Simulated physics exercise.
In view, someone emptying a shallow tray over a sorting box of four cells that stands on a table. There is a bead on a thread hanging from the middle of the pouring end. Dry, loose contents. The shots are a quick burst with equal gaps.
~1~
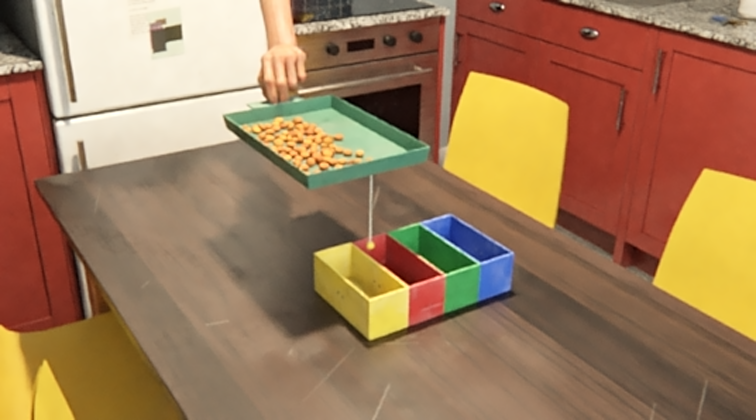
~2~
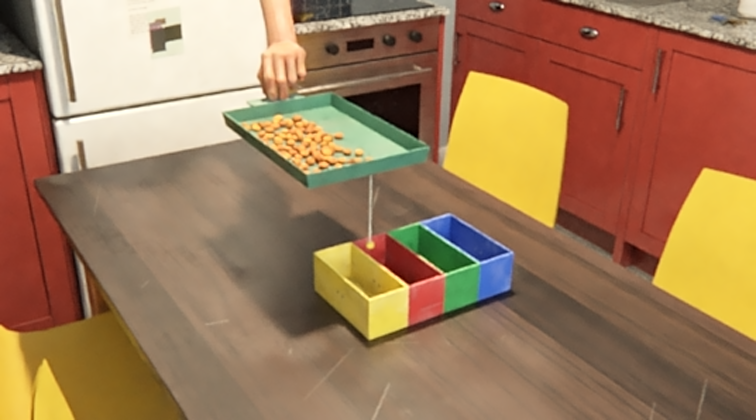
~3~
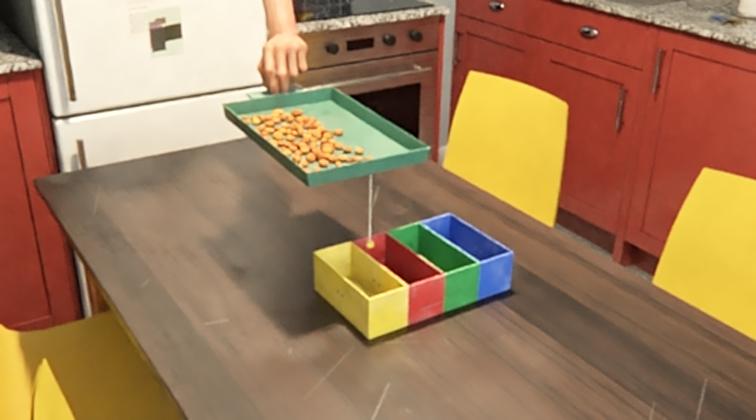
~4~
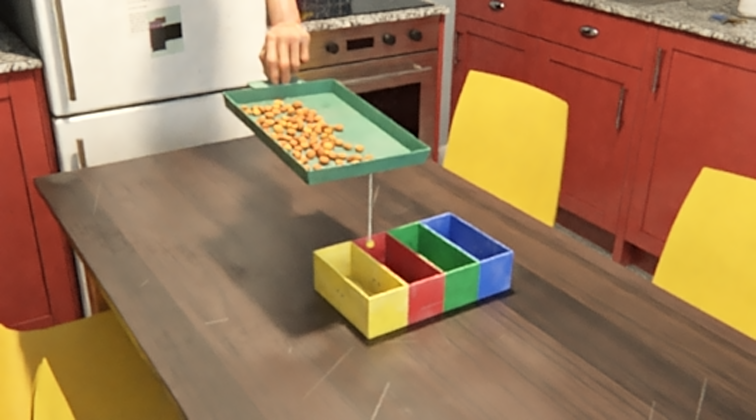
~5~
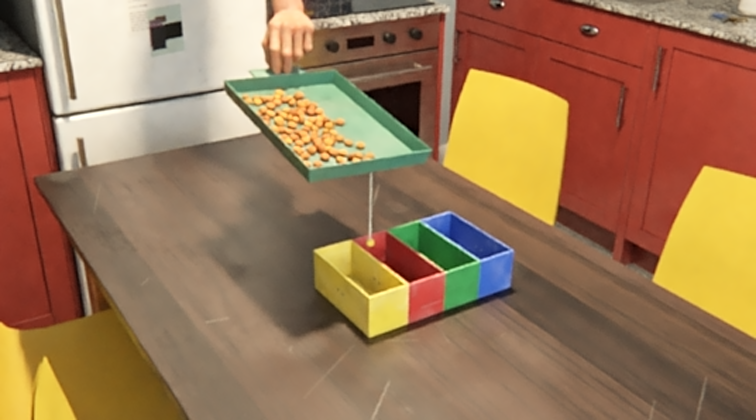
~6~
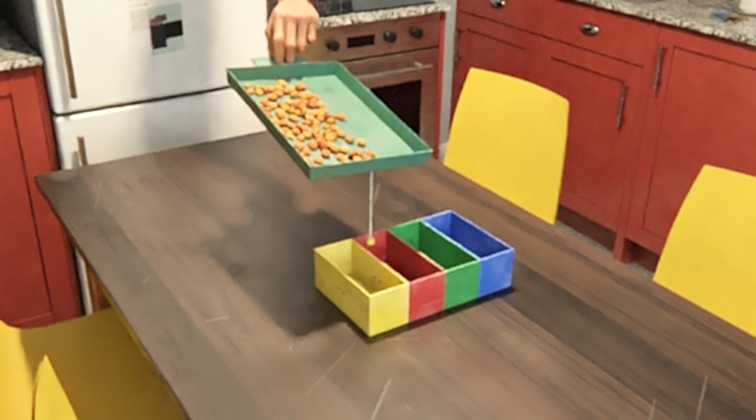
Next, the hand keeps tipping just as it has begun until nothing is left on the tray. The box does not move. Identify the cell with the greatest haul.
Greatest haul: Green.
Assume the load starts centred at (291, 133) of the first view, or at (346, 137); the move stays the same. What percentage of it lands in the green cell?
Roughly 70 per cent, then roughly 80 per cent.
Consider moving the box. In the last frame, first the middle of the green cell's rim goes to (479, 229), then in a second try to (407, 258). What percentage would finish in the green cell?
About 0 per cent first, then about 40 per cent.
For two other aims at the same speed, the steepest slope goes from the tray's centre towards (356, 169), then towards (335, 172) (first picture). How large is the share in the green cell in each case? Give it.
Respectively close to 10 and 0 in a hundred.
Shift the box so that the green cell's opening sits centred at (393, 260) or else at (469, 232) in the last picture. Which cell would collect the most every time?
Blue, and then the red cell.
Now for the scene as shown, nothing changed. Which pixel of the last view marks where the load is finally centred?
Around (427, 281).
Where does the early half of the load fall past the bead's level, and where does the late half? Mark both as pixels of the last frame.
The opening part goes through (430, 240); what follows goes through (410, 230).
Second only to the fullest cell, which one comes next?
Behind the top one comes that red cell.
Soon, tray tipped steeply; nearly all on the tray; a small part falling or outside the box.
A while on, tray tipped right over; about two thirds on the tray; about a quarter in the green cell; a stray few in the red cell; a stray few in the blue cell; a small part falling or outside the box.
Towards the end, tray tipped past a quarter turn; about two thirds in the green cell; about a third in the red cell; a stray few in the blue cell; a stray few in the yellow cell; a stray few falling or outside the box.
Finally, tray tipped past a quarter turn; about two thirds in the green cell; about a third in the red cell; a stray few in the blue cell; a stray few in the yellow cell; a stray few outside the box.
